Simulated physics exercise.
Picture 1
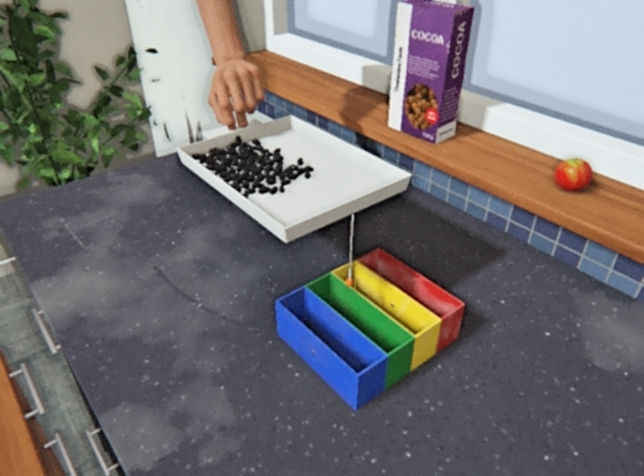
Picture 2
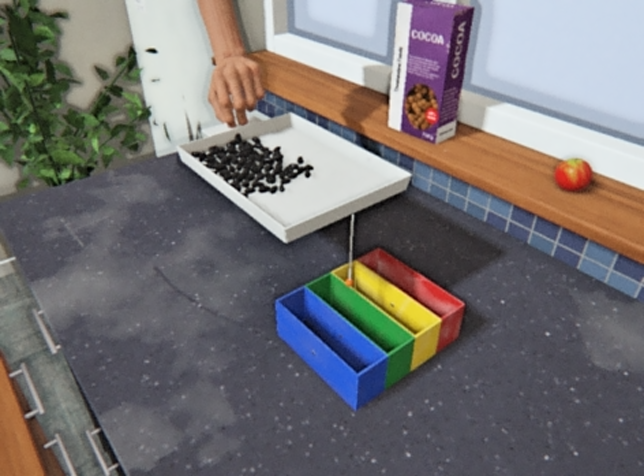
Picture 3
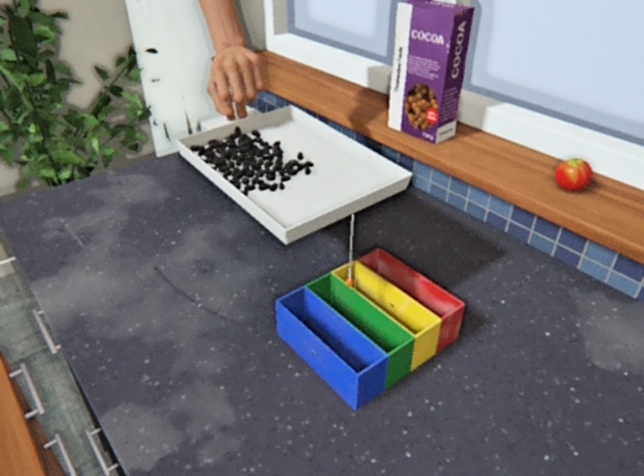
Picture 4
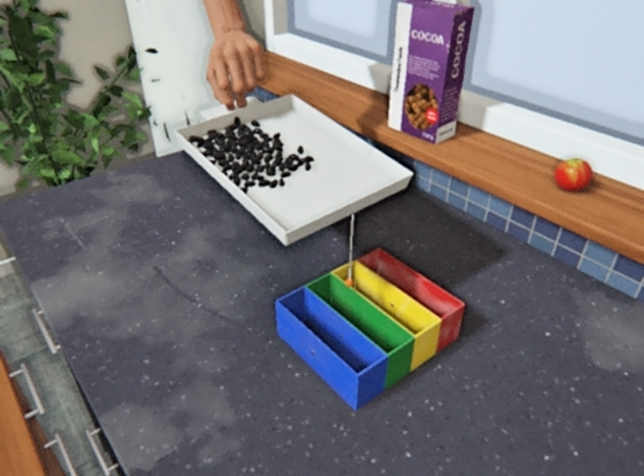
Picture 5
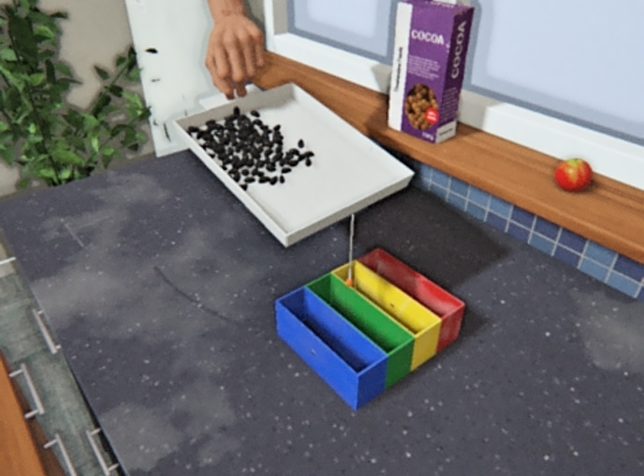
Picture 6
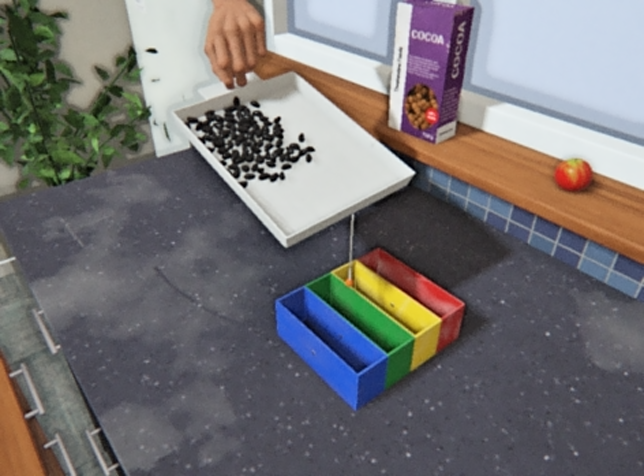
We see a hand at the far end of a white tray of black beans above a dark counter, near a box of blue, green, yellow and red cells; the hand slowly raises that end, and the tray tilts slightly.
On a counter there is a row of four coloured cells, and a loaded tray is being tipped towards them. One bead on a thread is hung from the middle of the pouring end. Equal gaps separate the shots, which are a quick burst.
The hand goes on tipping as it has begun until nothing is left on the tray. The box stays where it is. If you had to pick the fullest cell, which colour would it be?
It would be blue.
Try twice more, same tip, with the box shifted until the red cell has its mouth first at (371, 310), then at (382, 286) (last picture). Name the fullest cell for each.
Green; the blue one.
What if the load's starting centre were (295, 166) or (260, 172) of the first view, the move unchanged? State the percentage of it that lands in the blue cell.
First case: Some 30 %; second case: Some 30 %.
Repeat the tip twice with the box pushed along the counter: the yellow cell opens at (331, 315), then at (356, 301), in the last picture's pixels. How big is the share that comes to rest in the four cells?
It would be roughly 100 per cent in the first placement and roughly 90 per cent in the second.
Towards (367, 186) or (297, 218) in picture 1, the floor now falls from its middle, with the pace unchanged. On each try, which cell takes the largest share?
First try: The red one; second try: Blue.
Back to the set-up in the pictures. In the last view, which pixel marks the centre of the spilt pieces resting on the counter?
Somewhere near (288, 391), I think.
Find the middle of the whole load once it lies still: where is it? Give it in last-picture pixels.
Resting centre, last picture - approx. (329, 364).
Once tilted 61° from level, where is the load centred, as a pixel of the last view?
About (304, 210).
Soon after the last picture, tray tipped steeply; nearly all on the tray; a stray few falling or outside the box.
A little later, tray tipped right over; about two thirds on the tray; a small part in the blue cell; a stray few in the green cell; a small part falling or outside the box.
Later still, tray tipped past a quarter turn; about half in the blue cell; about a quarter in the green cell; a stray few in the yellow cell; about a third falling or outside the box.
At rest, tray tipped past a quarter turn; about half in the blue cell; about a quarter in the green cell; a stray few in the yellow cell; none in the red cell; about a third outside the box.
